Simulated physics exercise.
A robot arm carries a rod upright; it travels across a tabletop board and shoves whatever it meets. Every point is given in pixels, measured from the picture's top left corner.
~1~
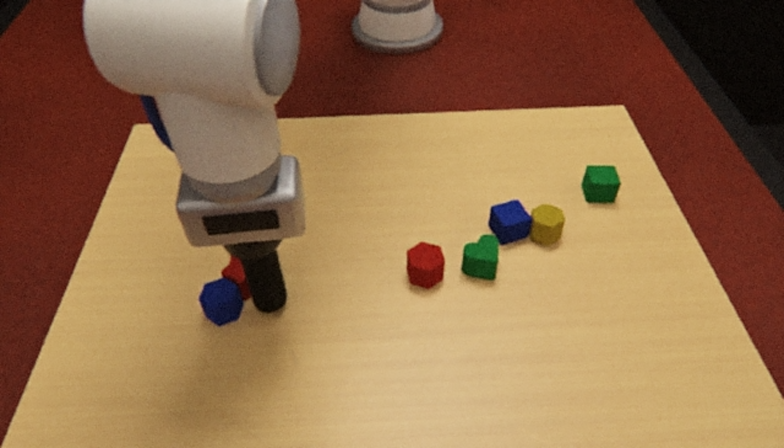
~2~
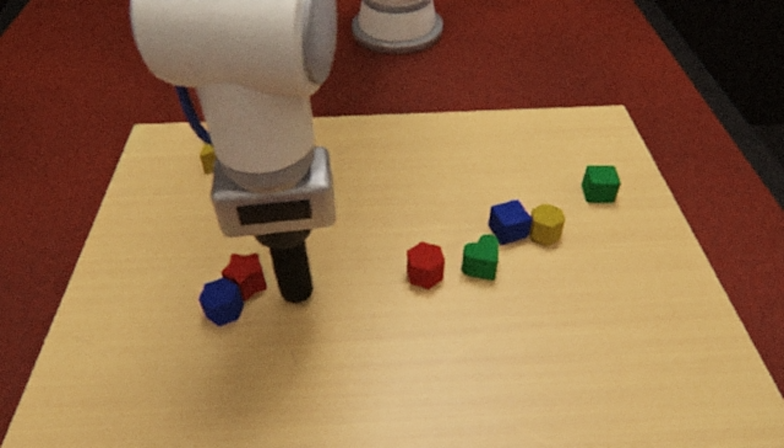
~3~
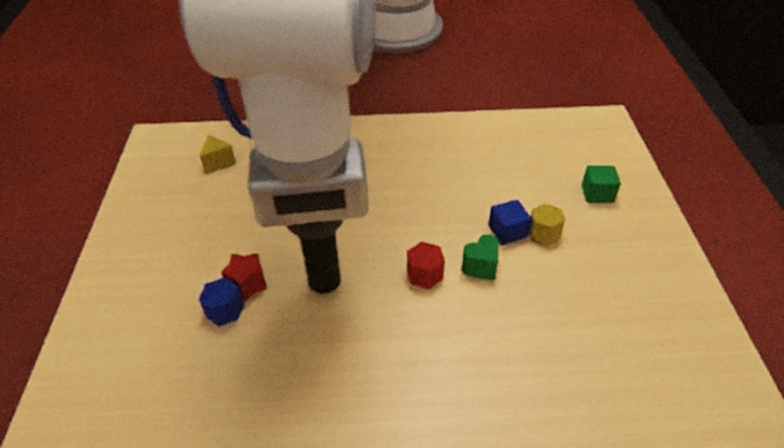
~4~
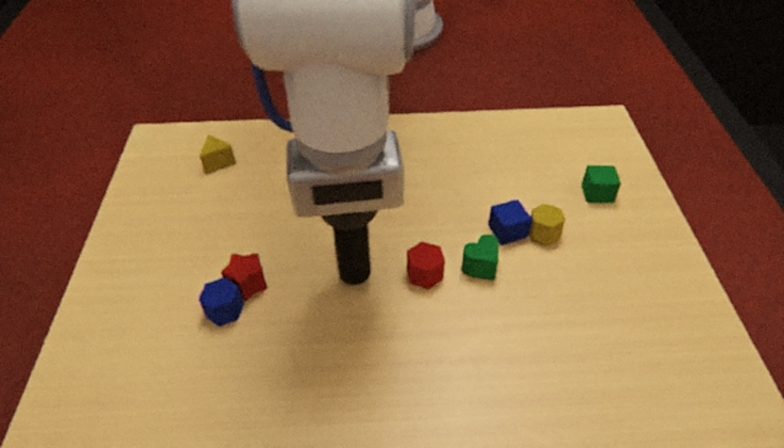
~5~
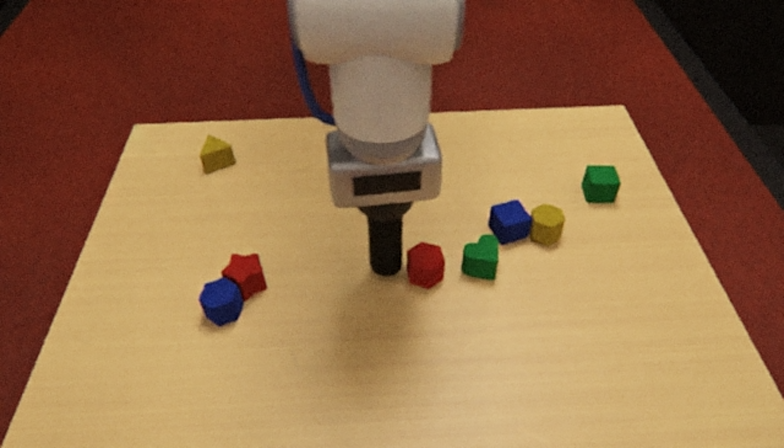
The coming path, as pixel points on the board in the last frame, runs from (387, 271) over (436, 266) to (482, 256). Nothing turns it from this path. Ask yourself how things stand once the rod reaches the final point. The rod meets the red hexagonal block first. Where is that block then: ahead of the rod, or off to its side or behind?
Slipped loose.
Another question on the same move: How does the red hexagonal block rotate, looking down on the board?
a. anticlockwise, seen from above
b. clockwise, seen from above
The correct letter is b.
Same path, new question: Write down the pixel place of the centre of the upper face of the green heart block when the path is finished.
Most likely (516, 251).
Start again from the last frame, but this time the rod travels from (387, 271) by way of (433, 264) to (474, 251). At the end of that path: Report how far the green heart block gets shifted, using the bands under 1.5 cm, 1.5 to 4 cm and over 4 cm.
I reckon it covers between 1.5 and 4 cm.
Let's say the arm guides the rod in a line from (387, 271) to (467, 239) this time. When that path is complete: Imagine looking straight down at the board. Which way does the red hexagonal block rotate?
From above, clockwise.
On the path given first. Halfway along, rod at (437, 259); red hexagonal block at (468, 263), turned 55° clockwise; green heart block at (499, 248), turned 45° anticlockwise.
At the end, rod at (483, 249); red hexagonal block at (481, 266), turned 80° clockwise; green heart block at (516, 251), turned 55° anticlockwise; blue square block in place.
